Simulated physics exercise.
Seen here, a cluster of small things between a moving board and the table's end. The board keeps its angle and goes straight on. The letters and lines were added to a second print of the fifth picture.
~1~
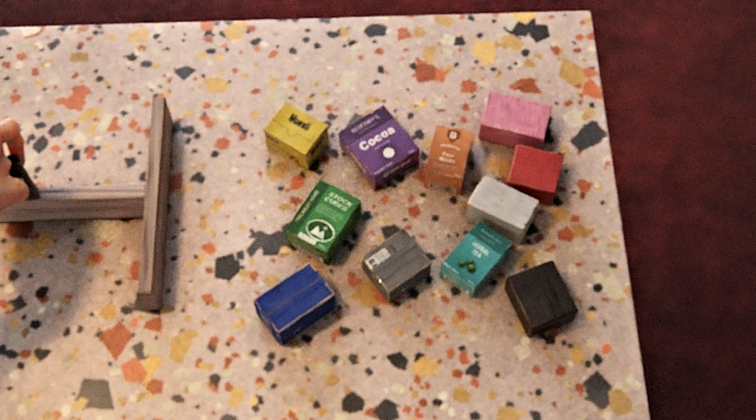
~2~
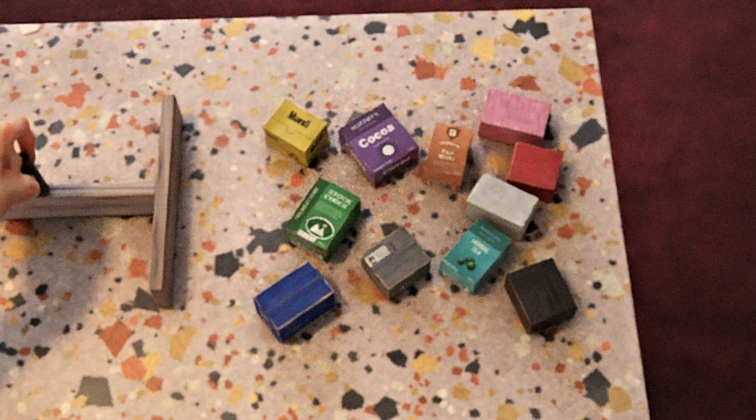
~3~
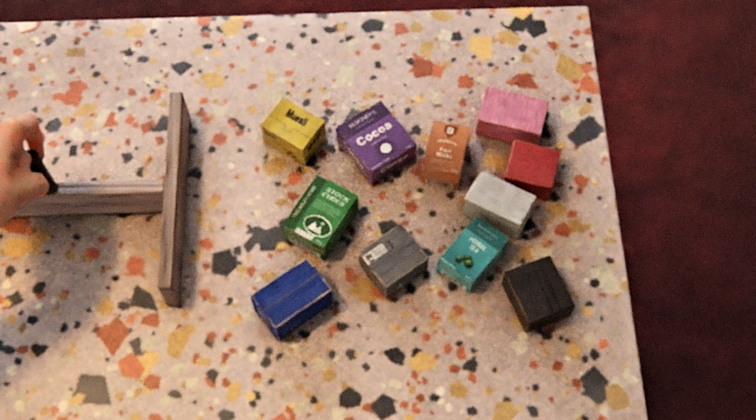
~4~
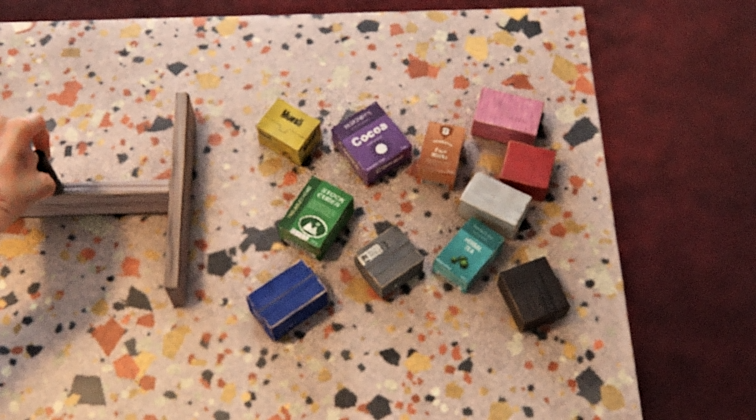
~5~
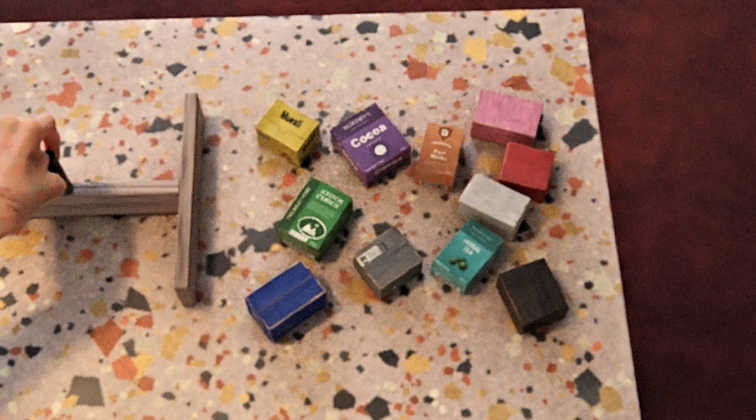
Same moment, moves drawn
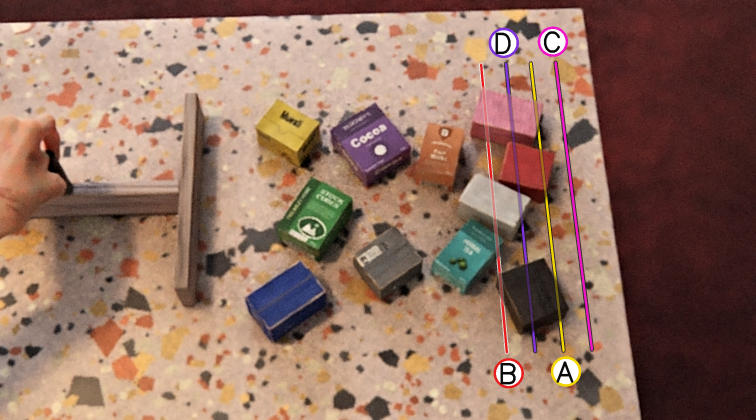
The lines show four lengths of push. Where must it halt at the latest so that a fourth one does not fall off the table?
Line D.
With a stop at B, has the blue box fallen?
No.
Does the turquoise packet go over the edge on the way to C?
By then, yes.
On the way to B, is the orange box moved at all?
Yes.
On the marked copy, A at (546, 197); B at (493, 199); C at (573, 197); D at (520, 198).
Following D. Soon after the start, board (307, 182); blue box (322, 316); yellow packet (340, 116).
Later, board (426, 179); red block (554, 182); pink block (540, 114).
In the end, board (519, 176); red block over the edge; white block over the edge; three fallen.
As for the rest, A drops five; B is within the limit but short; C drops six.
